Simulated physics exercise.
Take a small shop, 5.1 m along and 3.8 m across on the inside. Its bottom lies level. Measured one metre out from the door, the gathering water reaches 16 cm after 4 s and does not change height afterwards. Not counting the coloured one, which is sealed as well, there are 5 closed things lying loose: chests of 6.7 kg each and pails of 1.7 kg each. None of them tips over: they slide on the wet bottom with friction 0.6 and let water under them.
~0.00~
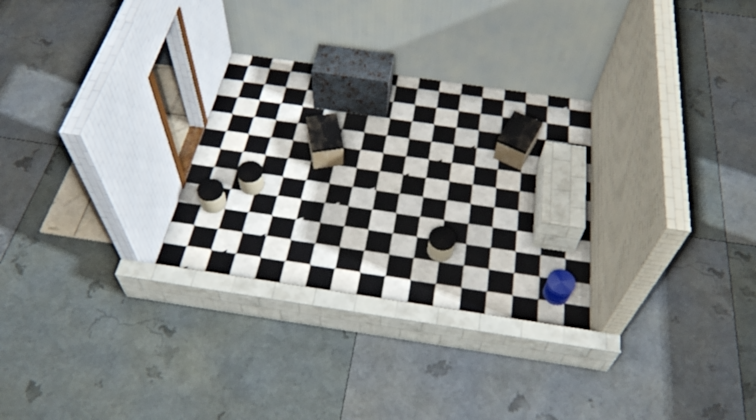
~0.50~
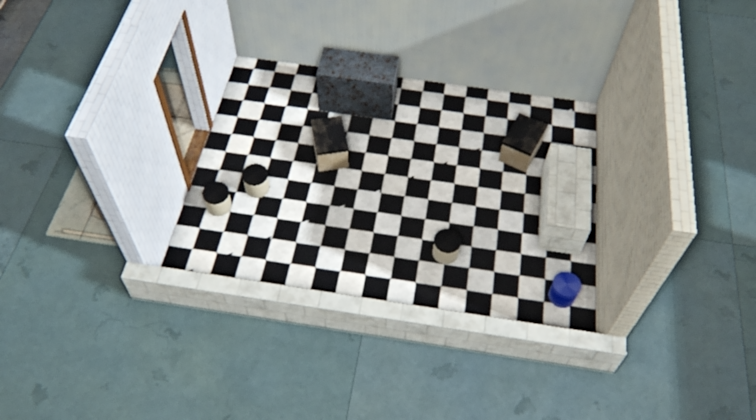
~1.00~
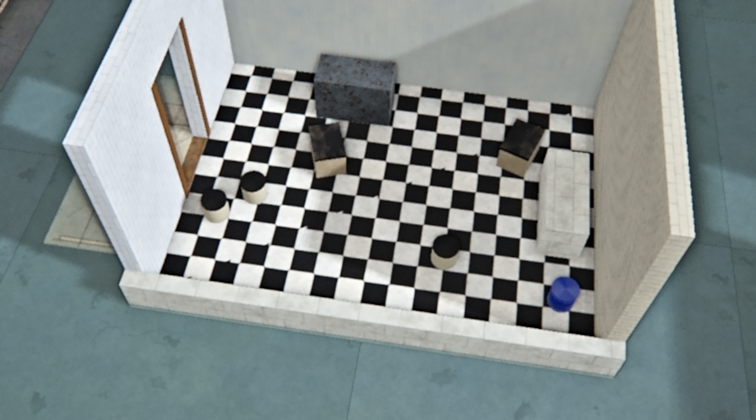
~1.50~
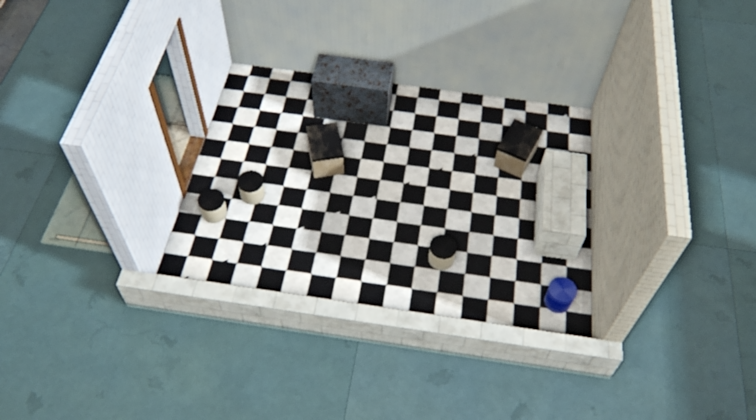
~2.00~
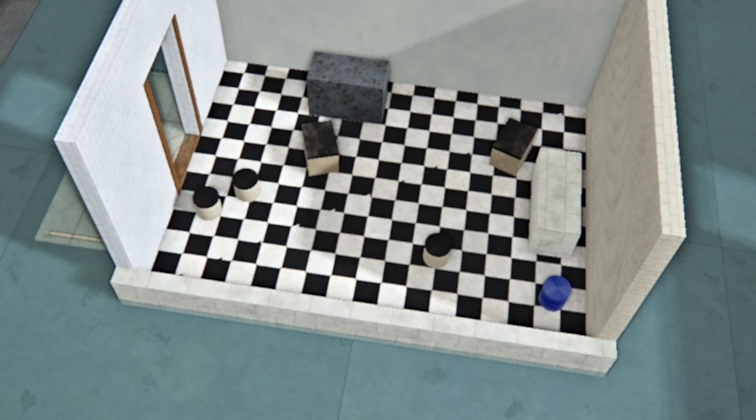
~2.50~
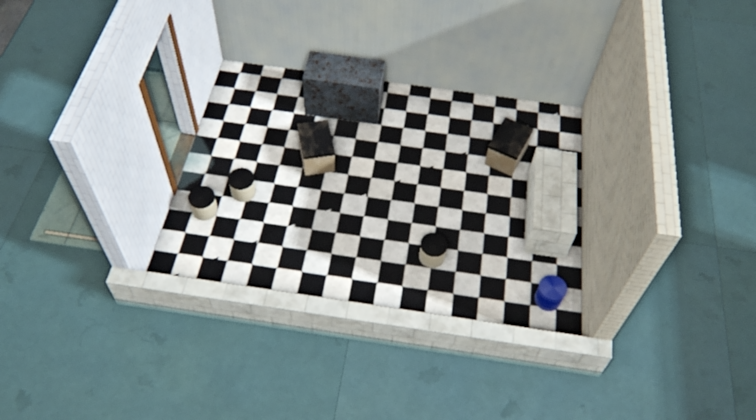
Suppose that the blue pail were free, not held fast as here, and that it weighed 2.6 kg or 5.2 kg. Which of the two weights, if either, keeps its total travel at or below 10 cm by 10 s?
I'd say it needs the double load.
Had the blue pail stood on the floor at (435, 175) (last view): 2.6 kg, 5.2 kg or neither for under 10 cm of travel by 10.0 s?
Just the heavier works.
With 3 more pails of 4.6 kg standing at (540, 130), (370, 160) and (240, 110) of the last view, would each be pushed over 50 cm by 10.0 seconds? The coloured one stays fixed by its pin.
In the order given, within the mark, then within the mark, and last within the mark.
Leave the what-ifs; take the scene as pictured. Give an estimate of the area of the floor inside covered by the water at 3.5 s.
About 1.5 m2.
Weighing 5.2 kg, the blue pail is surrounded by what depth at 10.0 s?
Close to 6 cm deep.
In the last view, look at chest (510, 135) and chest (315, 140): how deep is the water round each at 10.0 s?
Close to 3 and 6 centimetres.
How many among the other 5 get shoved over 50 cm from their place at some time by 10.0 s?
The tally stands at 3.
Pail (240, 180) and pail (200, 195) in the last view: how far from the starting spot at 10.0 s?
They've ended up 450 cm and 30 cm away, in that order.
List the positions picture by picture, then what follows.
In the first frame, the blue pail at (562, 282), on the bottom; water covers 0.0 m2; 0 of 6 have shifted.
In the second frame, the blue pail at (567, 284) rests on the ground; water covers 0.0 m2; 0 of 6 have shifted.
In the third frame, the blue pail at (566, 289) rests on the ground; water covers 0.0 m2; 0 of 6 have shifted.
In the fourth frame, the blue pail at (563, 289), on the bottom; 0.0 m2 under water; 0 of 6 have shifted.
In the fifth frame, the blue pail at (557, 288), on the bottom; 0.0 m2 under water; 0 of 6 have shifted.
In the sixth frame, the blue pail at (553, 287), on the bottom; 0.2 m2 under water; 0 of 6 have shifted.
After 3.5 s the blue pail would be 0 cm from its start with 2.6 kg and 0 cm from its start with 5.2 kg; 0 cm of water round it then.
After 4.5 s the blue pail would be 0 cm from its start with 2.6 kg and 0 cm from its start with 5.2 kg; 0 cm of water round it then.
After 7.0 s the blue pail would be 0 cm from its start with 2.6 kg and 0 cm from its start with 5.2 kg; 0 cm of water round it then.
After 10.0 s the blue pail would be 25 cm from its start with 2.6 kg and 0 cm from its start with 5.2 kg; 6 cm of water round it then.
